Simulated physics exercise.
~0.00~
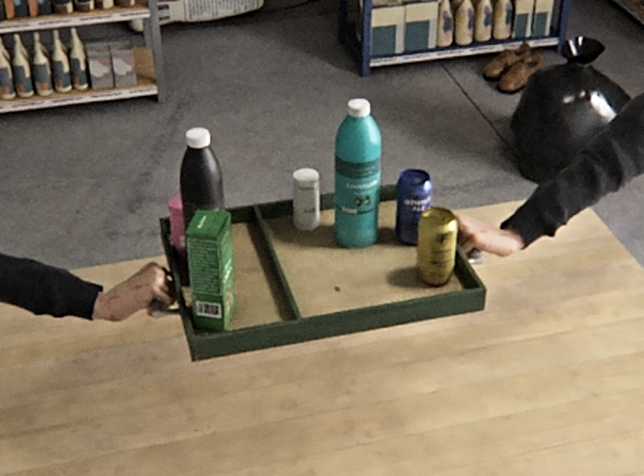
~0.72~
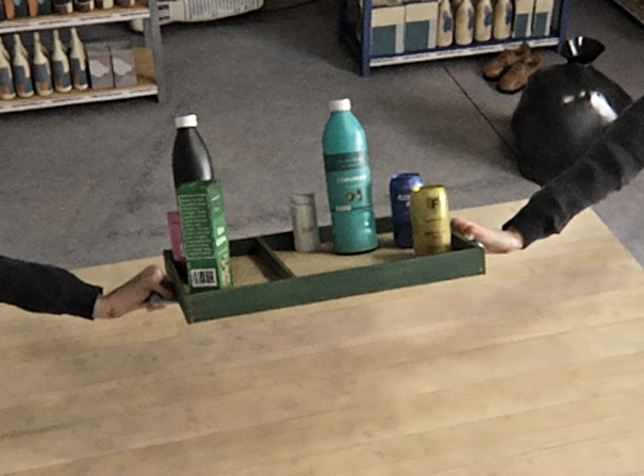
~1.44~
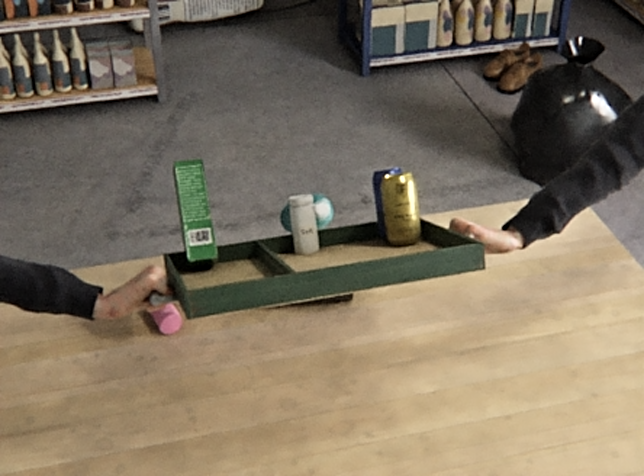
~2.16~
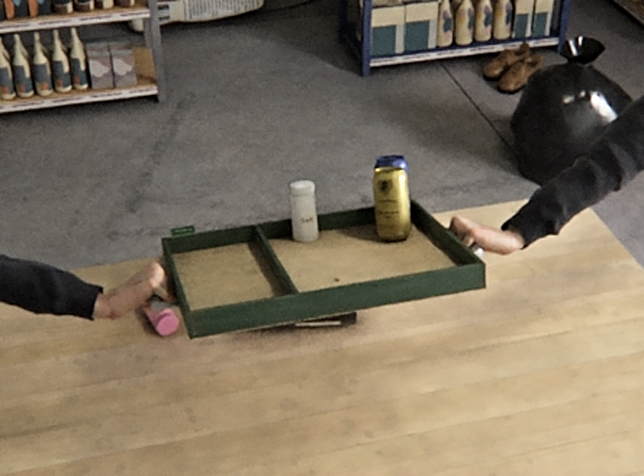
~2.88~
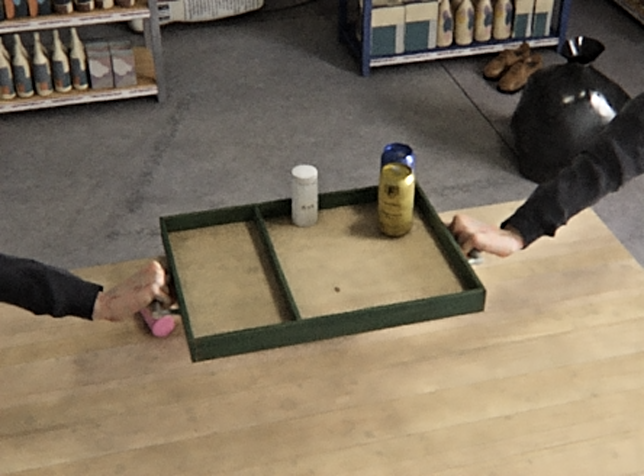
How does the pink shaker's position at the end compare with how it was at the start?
At the start the pink shaker stands upright at the left end of the tray. By the end it is lying on its side, off the tray near the left hand.
Green tray in two hands tipping backward, shedding bottles, carton and pink shaker, then levelling with cans and white shaker still upright.
